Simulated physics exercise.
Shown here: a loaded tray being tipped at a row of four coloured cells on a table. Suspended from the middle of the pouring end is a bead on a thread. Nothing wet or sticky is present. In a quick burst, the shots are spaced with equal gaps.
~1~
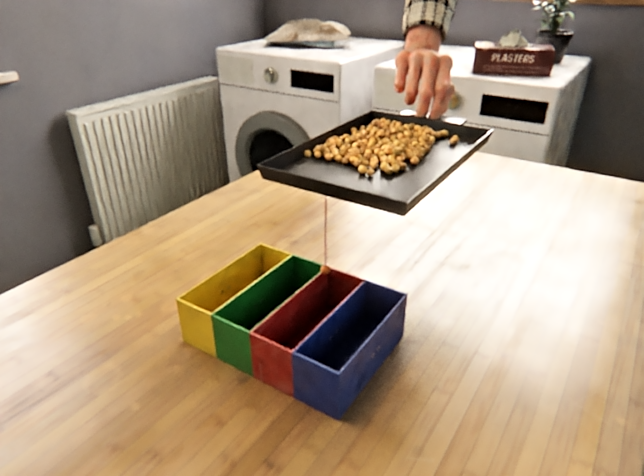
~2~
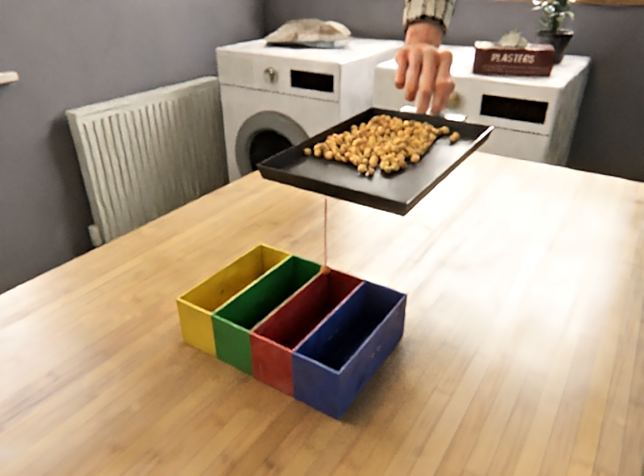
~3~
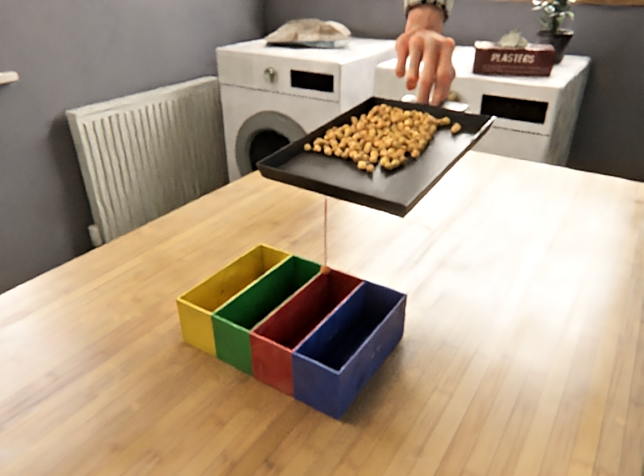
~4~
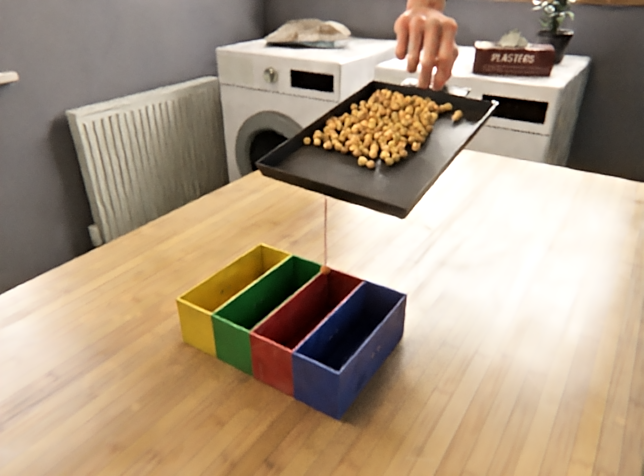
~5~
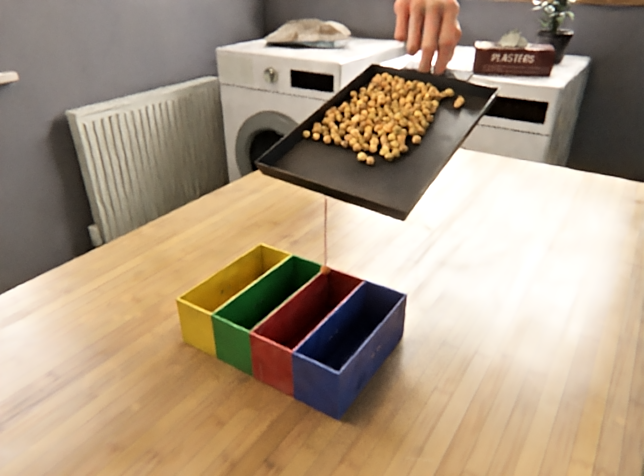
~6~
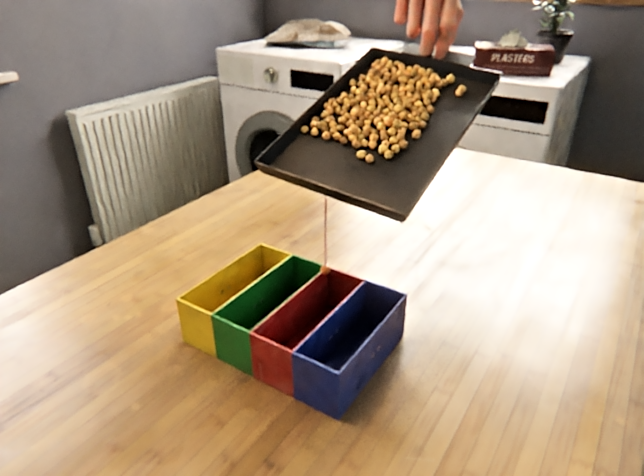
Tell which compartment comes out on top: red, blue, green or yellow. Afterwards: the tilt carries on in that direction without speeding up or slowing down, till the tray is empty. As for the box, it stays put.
It is blue that comes out on top.
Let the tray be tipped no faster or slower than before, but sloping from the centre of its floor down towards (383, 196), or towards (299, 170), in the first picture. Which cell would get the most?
The first try: That blue cell. The second: That yellow cell.
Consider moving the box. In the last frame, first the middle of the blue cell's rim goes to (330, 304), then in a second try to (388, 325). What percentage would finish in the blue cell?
Some 30 percent in the first case, 40 percent in the second.
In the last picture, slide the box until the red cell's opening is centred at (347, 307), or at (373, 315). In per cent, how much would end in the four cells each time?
Around 90 percent the first time, around 100 percent the second.
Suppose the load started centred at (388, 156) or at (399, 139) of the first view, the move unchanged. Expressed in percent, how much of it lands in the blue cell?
First 40 %, then 50 %.
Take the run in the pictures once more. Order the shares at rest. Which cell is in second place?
Second place goes to the red cell.
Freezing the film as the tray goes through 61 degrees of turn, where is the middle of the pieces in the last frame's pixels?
Look about (363, 194) in the last picture.
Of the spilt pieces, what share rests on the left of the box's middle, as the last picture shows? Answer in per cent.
Close to 0 %.
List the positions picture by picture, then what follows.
Corners of the pouring end at (262, 164) and (405, 200), level; middle of the load at (381, 144), dried chickpeas; bead on its thread at (326, 270); yellow cell at (197, 324); green cell at (233, 341); red cell at (272, 360); blue cell at (316, 381), in the first picture.
Corners of the pouring end at (262, 164) and (405, 201), level; middle of the load at (381, 142), in the second picture.
Corners of the pouring end at (261, 163) and (405, 203), tipped barely, lowest at the right corner; middle of the load at (382, 135), in the third picture.
Corners of the pouring end at (261, 162) and (404, 205), tipped a little, lowest at the right corner; middle of the load at (382, 125), in the fourth picture.
Corners of the pouring end at (260, 161) and (404, 208), tipped a little, lowest at the right corner; middle of the load at (382, 115), in the fifth picture.
Corners of the pouring end at (259, 160) and (404, 211), tipped clearly, lowest at the right corner; middle of the load at (382, 105); yellow cell at (197, 324); green cell at (233, 341); red cell at (272, 360); blue cell at (316, 381), in the sixth picture.
Soon after the last picture, tray tipped steeply; most on the tray; a stray few in the blue cell; a stray few in the red cell; a small part falling or outside the box.
A little later, tray tipped right over; about half on the tray; about a quarter in the blue cell; a small part in the red cell; a stray few in the green cell; about a quarter falling or outside the box.
Later still, tray tipped past a quarter turn; about half in the blue cell; about a quarter in the red cell; a small part in the green cell; about a quarter falling or outside the box.
At rest, tray tipped past a quarter turn; about half in the blue cell; about a quarter in the red cell; a small part in the green cell; none in the yellow cell; about a quarter outside the box.
